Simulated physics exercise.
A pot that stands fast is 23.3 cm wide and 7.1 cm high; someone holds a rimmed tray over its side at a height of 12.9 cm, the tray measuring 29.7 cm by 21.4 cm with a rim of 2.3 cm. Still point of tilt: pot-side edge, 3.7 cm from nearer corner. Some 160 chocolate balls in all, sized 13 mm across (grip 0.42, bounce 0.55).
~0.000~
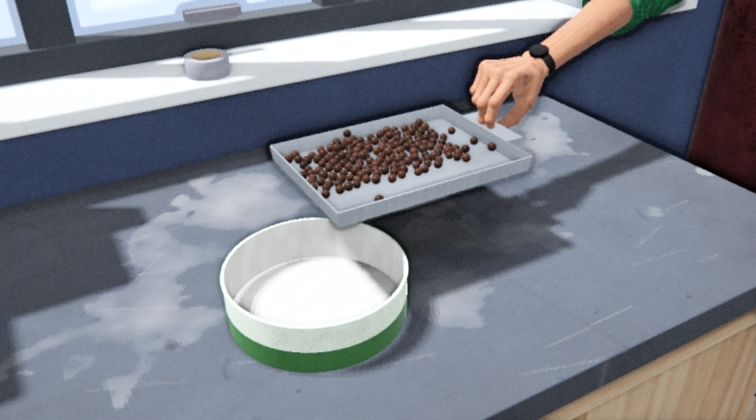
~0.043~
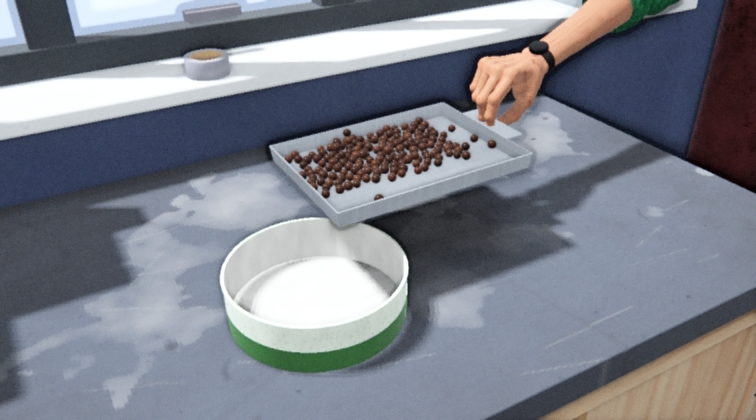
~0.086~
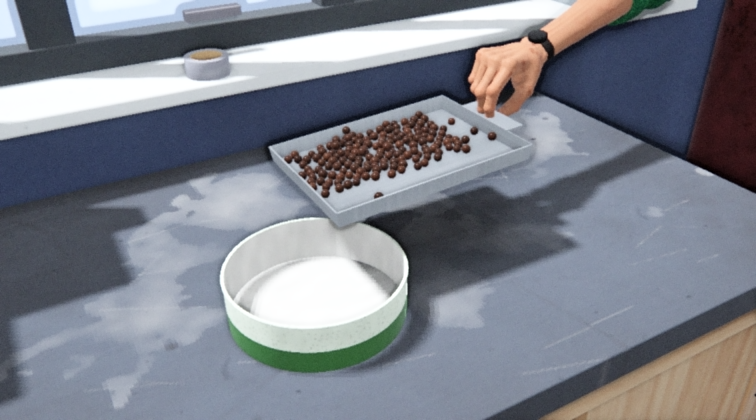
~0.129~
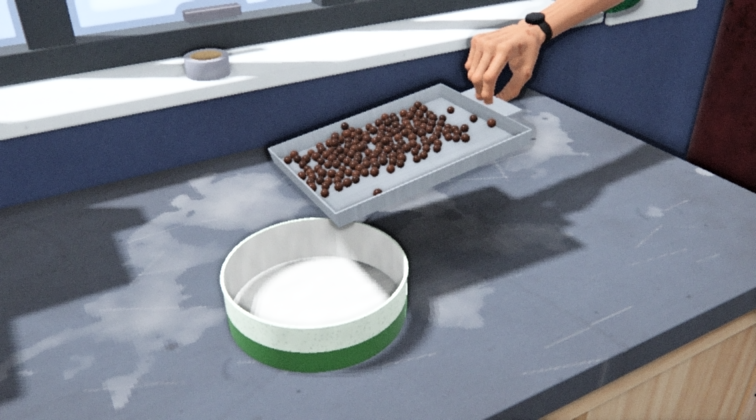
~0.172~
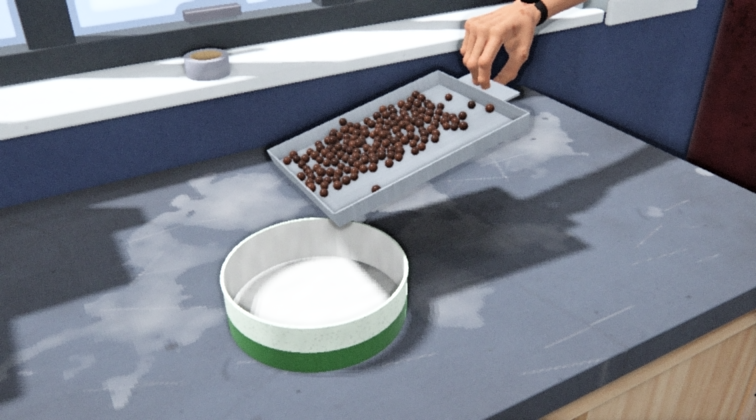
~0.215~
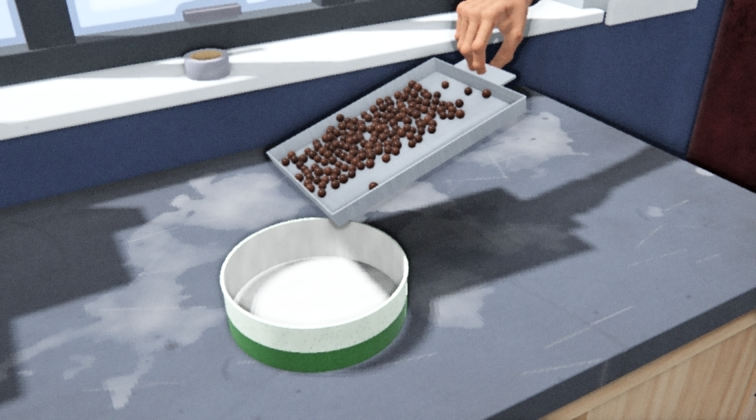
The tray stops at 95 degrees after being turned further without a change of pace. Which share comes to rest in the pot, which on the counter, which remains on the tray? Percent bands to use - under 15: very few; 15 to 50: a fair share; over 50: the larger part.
Pot - a fair share, counter - the larger part, tray - very few.
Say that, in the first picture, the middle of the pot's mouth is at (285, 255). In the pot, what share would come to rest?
I'd expect near 70 per cent.
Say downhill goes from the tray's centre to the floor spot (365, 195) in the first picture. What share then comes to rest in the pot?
I'd estimate about 100 %.
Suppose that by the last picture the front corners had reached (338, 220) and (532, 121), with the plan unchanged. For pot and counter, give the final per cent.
Per cent by place - pot 100, counter 0.
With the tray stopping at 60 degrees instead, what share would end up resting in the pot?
5 %.
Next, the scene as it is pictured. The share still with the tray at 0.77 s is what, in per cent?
Something like 95 percent, roughly.
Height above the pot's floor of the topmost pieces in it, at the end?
About 1.5 centimetres.
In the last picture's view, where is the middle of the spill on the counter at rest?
About (235, 245).
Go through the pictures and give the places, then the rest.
The first picture shows tray tilt 0 degrees, front corners at (339, 211) and (529, 156); middle of the pieces at (381, 157); pot at (315, 266).
The second picture shows tray tilt 1 degrees, front corners at (339, 211) and (529, 153); middle of the pieces at (381, 156).
The third picture shows tray tilt 4 degrees, front corners at (338, 211) and (529, 144), lowest corner left back; middle of the pieces at (381, 152).
The fourth picture shows tray tilt 8 degrees, front corners at (336, 212) and (528, 130), lowest corner left back; middle of the pieces at (380, 147).
The fifth picture shows tray tilt 13 degrees, front corners at (335, 212) and (526, 113), lowest corner left back; middle of the pieces at (378, 141).
The sixth picture shows tray tilt 18 degrees, front corners at (333, 212) and (522, 97), lowest corner left back; middle of the pieces at (375, 135); pot at (315, 266). Its pace works out near 115 degrees a second.
Then, at 0.55 s, tilt 56 degrees; the tray holds 100 %, the pot 0 %.
After 0.77 s, tilt 81 degrees; the tray holds 95 %, the pot 0 %.
Then, at 1.10 s, tilt 95 degrees; the tray holds 15 %, the pot 30 %.
By 2.1 s all is still; pot 40 %, counter 60 %, tray 0 %.
